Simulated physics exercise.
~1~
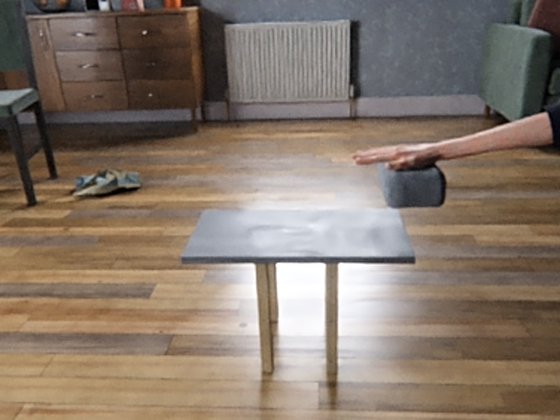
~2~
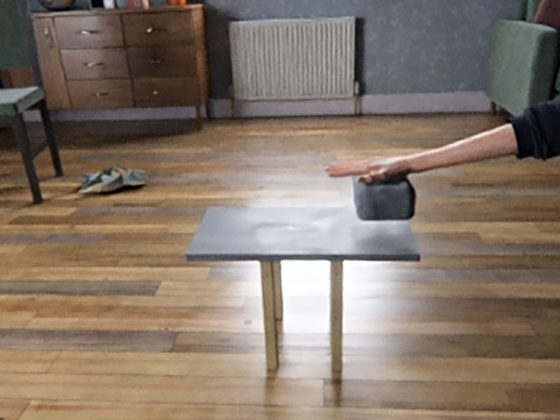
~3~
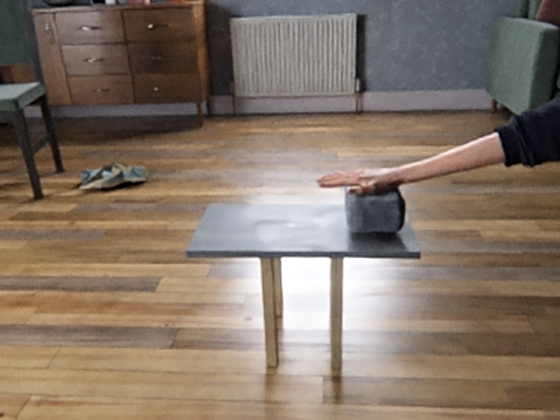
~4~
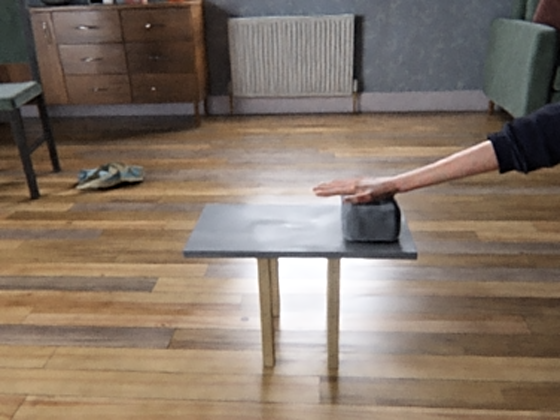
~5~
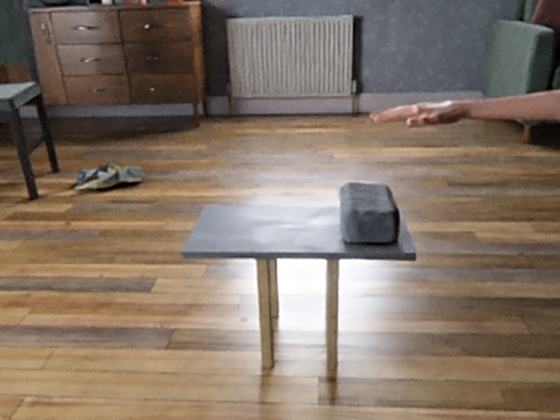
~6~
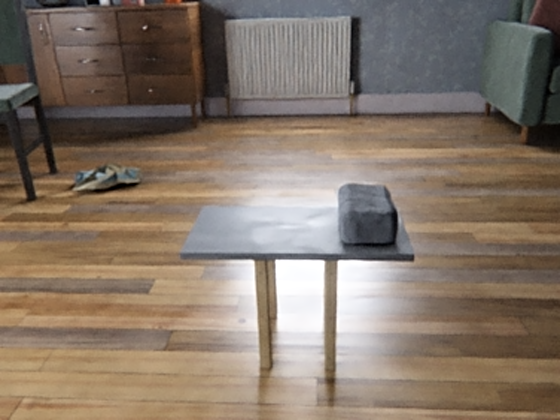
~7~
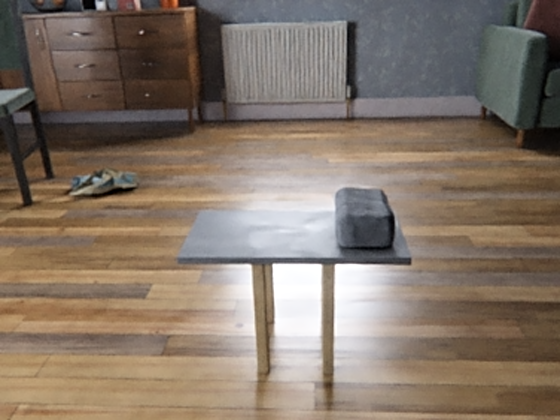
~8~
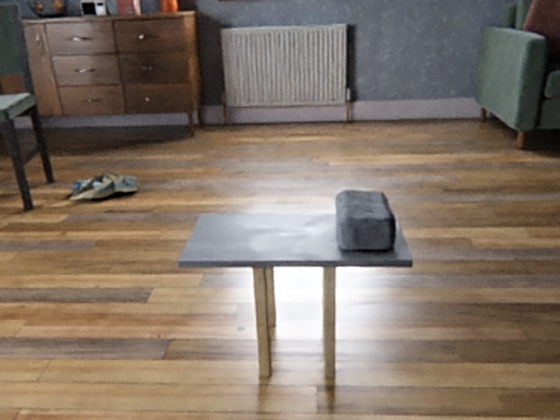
In a wood-floored room, a hand lowers a dark cushion onto a grey table, which stays steady.
